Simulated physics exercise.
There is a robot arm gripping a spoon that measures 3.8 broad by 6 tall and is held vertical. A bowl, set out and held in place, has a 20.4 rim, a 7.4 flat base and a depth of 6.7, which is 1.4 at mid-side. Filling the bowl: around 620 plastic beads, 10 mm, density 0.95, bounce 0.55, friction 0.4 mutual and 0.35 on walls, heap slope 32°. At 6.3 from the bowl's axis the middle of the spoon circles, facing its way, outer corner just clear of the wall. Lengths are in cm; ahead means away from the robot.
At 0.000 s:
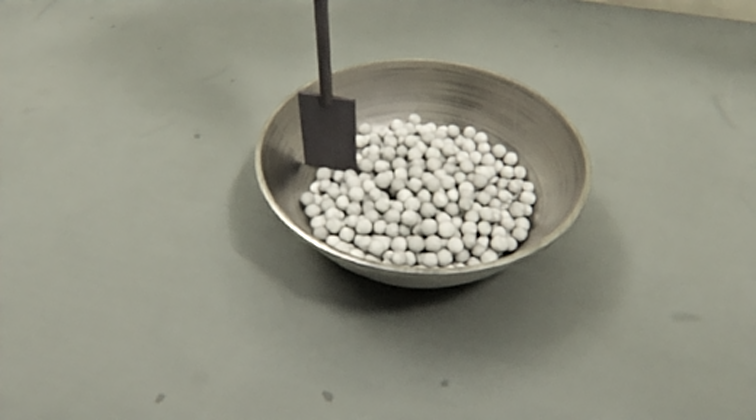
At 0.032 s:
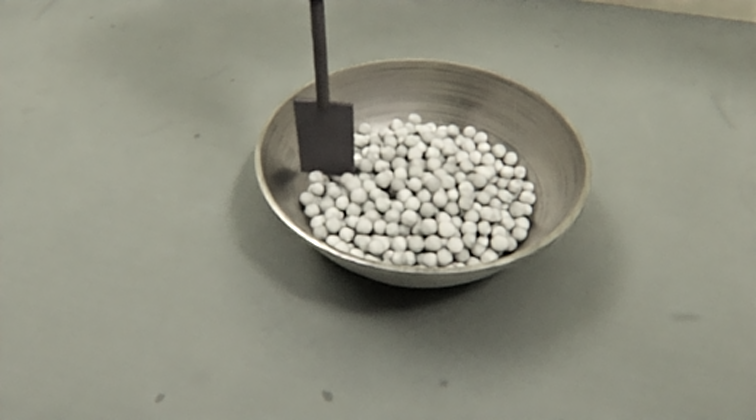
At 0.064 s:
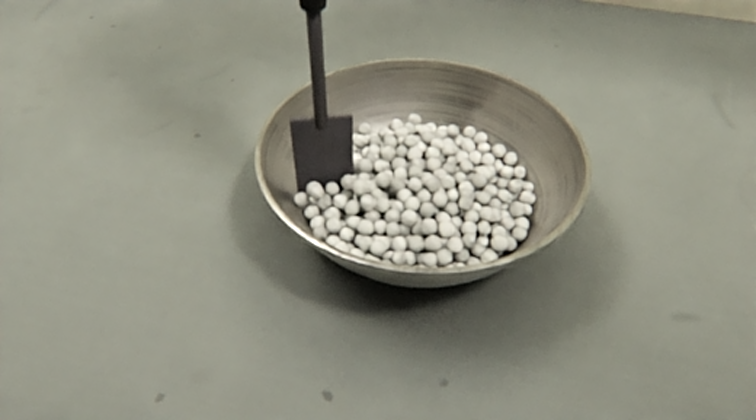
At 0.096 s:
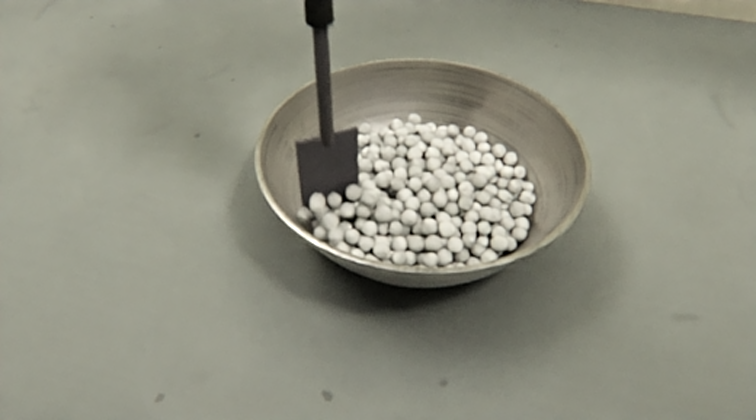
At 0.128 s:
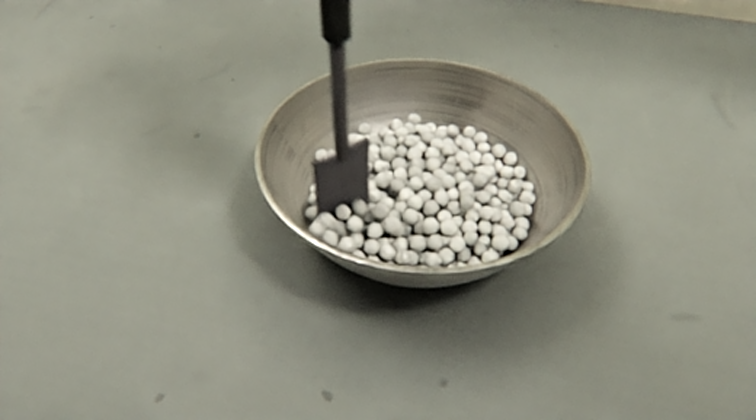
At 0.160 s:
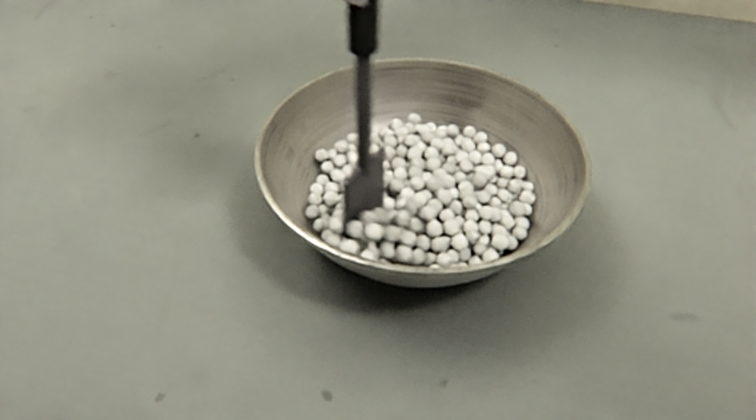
A wide, shallow metal bowl of white beads sits on a plain grey-green surface, seen from above at an angle by a camera that stays still. The beads cover the bowl's bottom in a loose heap, and a dark, flat-bladed spoon stands upright at their left side. The spoon slides toward the viewer, then curves right through the near-left beads, turning edge-on and nudging them along.
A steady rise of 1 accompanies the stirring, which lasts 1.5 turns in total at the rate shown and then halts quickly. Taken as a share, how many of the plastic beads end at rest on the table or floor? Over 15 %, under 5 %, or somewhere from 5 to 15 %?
Under 5 %.
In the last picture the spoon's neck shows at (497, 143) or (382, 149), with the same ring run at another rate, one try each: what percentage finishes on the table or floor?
Around 10 and 5 percent, in that order.
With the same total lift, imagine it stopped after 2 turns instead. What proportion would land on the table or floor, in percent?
About 0 per cent.
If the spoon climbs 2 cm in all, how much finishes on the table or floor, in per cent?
Estimate: Close to 0 %.
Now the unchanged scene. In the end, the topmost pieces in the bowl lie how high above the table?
I'd say close to 5.0 centimetres.
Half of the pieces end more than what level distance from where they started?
Near 0 cm.
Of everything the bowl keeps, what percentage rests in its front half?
Roughly 50 per cent.
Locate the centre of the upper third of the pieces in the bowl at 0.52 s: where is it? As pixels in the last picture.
Roughly at (432, 156).
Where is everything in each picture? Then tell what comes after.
Spoon neck at (325, 75), 0° round; upper third of the load around (421, 186), from x 310 to 525, top at y 120; 625 in the bowl, in the first frame.
Spoon neck at (322, 81), 7° round; upper third of the load around (421, 187), from x 305 to 525, top at y 120, in the second frame.
Spoon neck at (319, 96), 22° round; upper third of the load around (421, 187), from x 300 to 525, top at y 120, in the third frame.
Spoon neck at (326, 113), 38° round; upper third of the load around (421, 188), from x 305 to 525, top at y 120, in the fourth frame.
Spoon neck at (341, 129), 54° round; upper third of the load around (421, 190), from x 315 to 525, top at y 120, in the fifth frame.
Spoon neck at (364, 143), 71° round; upper third of the load around (425, 188), from x 315 to 525, top at y 120; 625 in the bowl, in the sixth frame.
By 0.52 s, 254° round, highest piece 9 above the table; 621 in the bowl, 2 on the table or floor, 2 in flight or on the tool.
By 0.89 s, 78° round, highest piece 8 above the table; 610 in the bowl, 14 on the table or floor, 1 in flight or on the tool.
By 1.27 s, 180° round, highest piece 5 above the table; 606 in the bowl, 19 on the table or floor.
By 1.97 s, 180° round, highest piece 5 above the table; 606 in the bowl, 19 on the table or floor.
Final count, 606 in the bowl, 19 on the table or floor. That is 3 % on the table or floor.
